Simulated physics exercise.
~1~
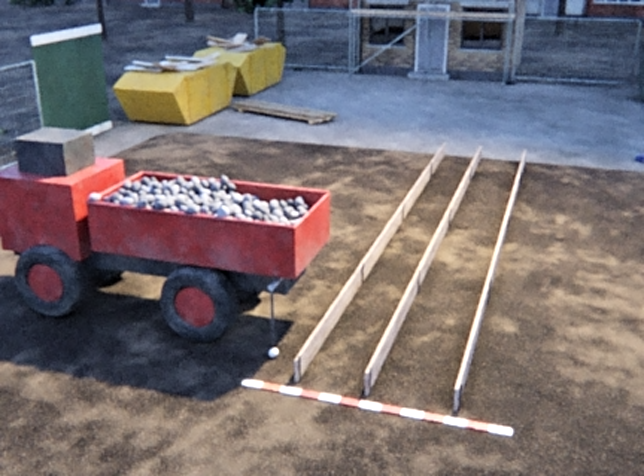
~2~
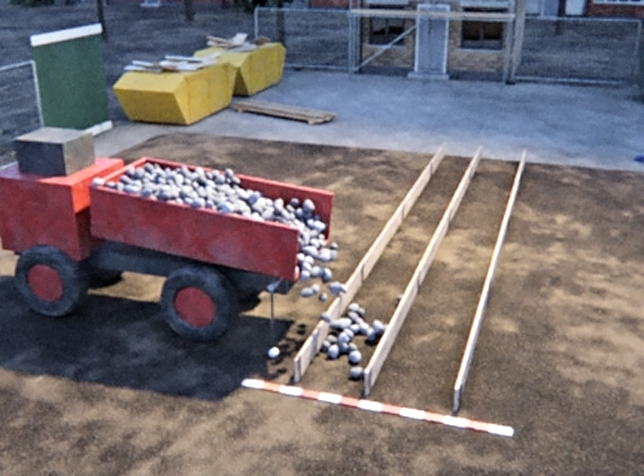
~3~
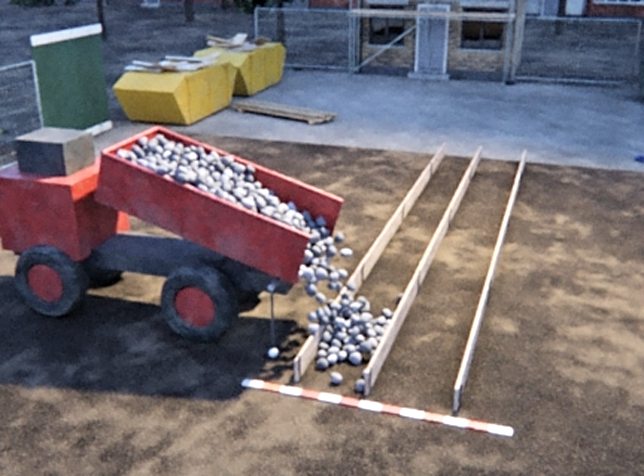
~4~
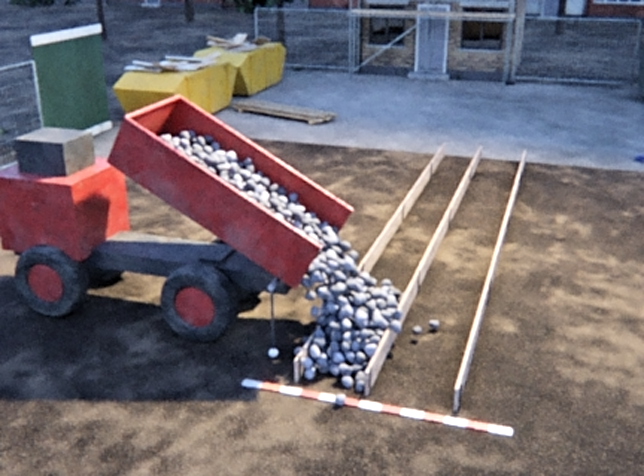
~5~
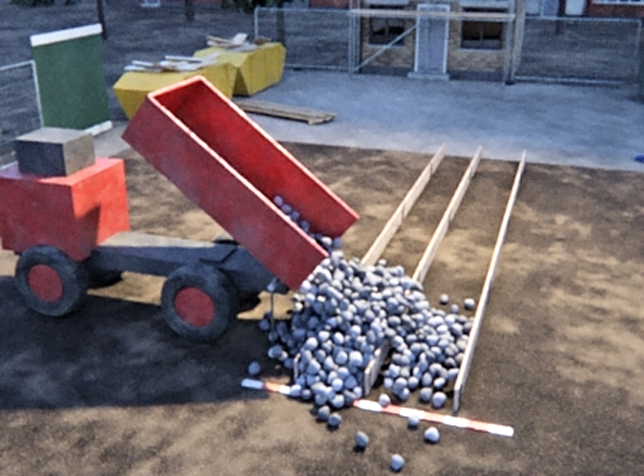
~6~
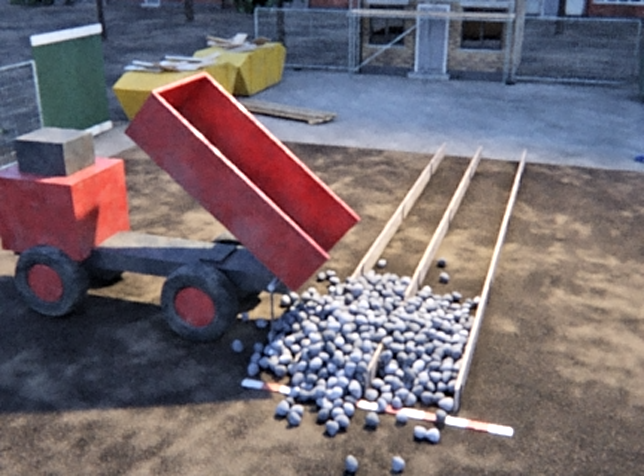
Red toy-like tipper truck raising its bed and pouring grey cobbles between wooden planks, ending empty beside a spread-out heap.
